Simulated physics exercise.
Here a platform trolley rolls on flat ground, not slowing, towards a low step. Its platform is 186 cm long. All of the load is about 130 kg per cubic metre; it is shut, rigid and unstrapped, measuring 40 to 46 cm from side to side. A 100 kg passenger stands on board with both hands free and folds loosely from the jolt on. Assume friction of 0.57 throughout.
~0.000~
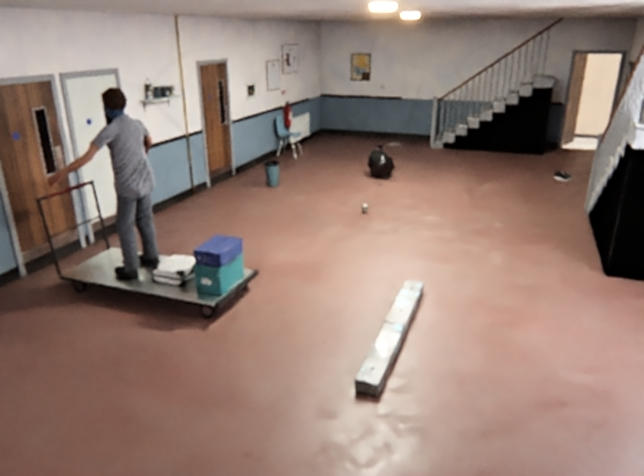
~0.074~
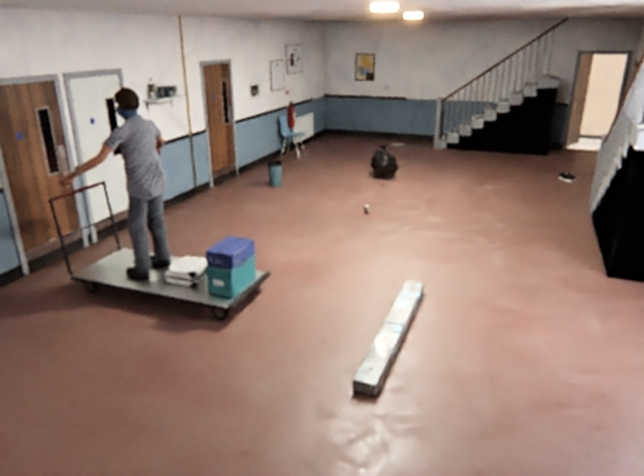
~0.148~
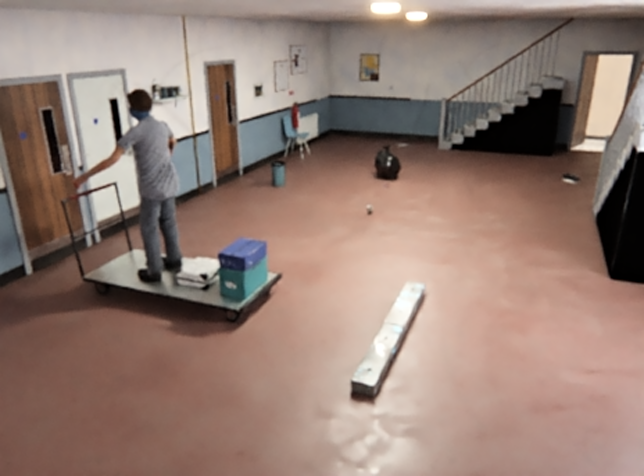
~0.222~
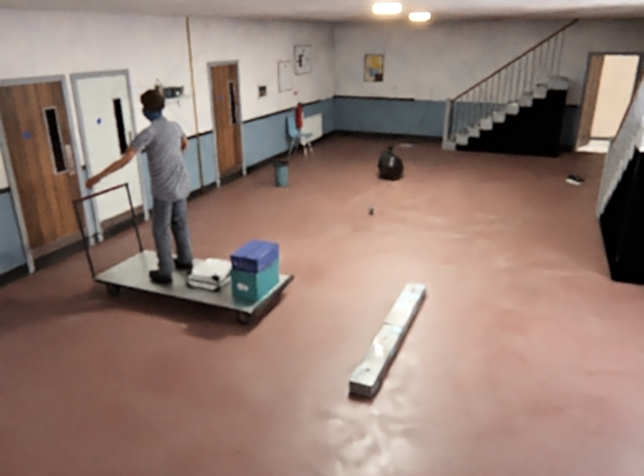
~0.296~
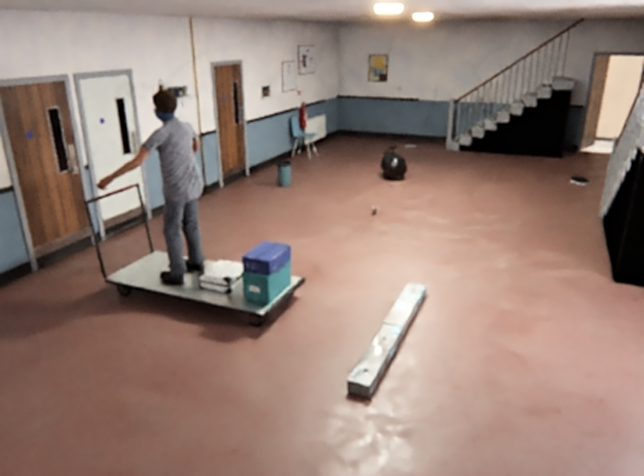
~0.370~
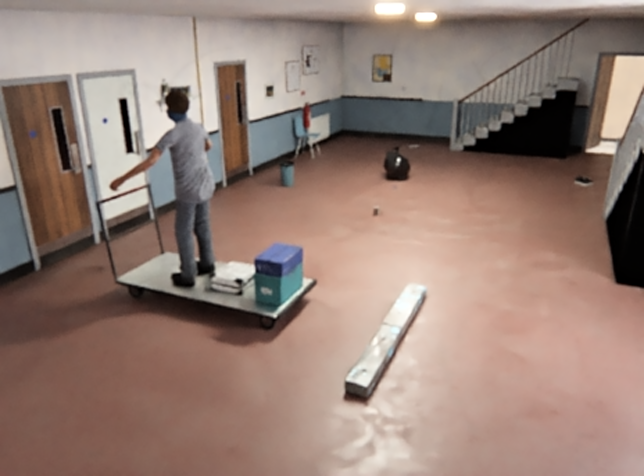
In a hall, a trolley carrying a standing person and stacked boxes rolls right.
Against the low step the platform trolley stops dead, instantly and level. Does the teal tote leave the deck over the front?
No.
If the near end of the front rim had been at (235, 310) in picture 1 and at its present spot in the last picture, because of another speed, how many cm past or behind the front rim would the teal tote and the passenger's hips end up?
Teal: 20 cm behind; hips: 50 cm behind.
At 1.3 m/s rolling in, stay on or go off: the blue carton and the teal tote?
Then blue is gone and teal is still aboard.
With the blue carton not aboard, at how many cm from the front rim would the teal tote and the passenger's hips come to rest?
Then teal 20 behind, hips 0 past.
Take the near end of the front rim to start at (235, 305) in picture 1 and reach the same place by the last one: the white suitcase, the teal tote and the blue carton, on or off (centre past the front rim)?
In that case white on, teal on, blue off.
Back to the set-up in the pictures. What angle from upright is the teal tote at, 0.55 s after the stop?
Around 0° from upright.
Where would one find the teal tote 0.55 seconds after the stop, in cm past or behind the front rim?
Behind the rim by about 20 cm.
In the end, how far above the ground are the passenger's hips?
They end up some 55 cm off the ground.
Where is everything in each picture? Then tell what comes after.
In the first picture, teal tote (220, 271), blue carton (219, 251), rim corner (217, 306); 154 cm short of the stop.
In the second picture, teal tote (232, 273), blue carton (231, 252), rim corner (229, 308); 141 cm short of the stop.
In the third picture, teal tote (244, 275), blue carton (243, 254), rim corner (241, 310); 128 cm short of the stop.
In the fourth picture, teal tote (256, 277), blue carton (255, 256), rim corner (253, 312); 116 cm short of the stop.
In the fifth picture, teal tote (268, 278), blue carton (267, 258), rim corner (265, 315); 103 cm short of the stop.
In the sixth picture, teal tote (279, 280), blue carton (279, 260), rim corner (278, 317); 90 cm short of the stop. Speed about 1.7 m/s.
After 0.89 s the deck stops.
After 1.14 s the teal tote is 12 cm behind the rim, tilted 20°, near (379, 296) in the last picture's view.
After 1.44 s the teal tote is 18 cm behind the rim, tilted 0°, near (373, 299) in the last picture's view.
After 1.89 s the teal tote is 18 cm behind the rim, tilted 0°, near (373, 299) in the last picture's view.
Final state at 3.5 s, past the rim, blue carton; behind it, white suitcase, teal tote and the passenger's hips.
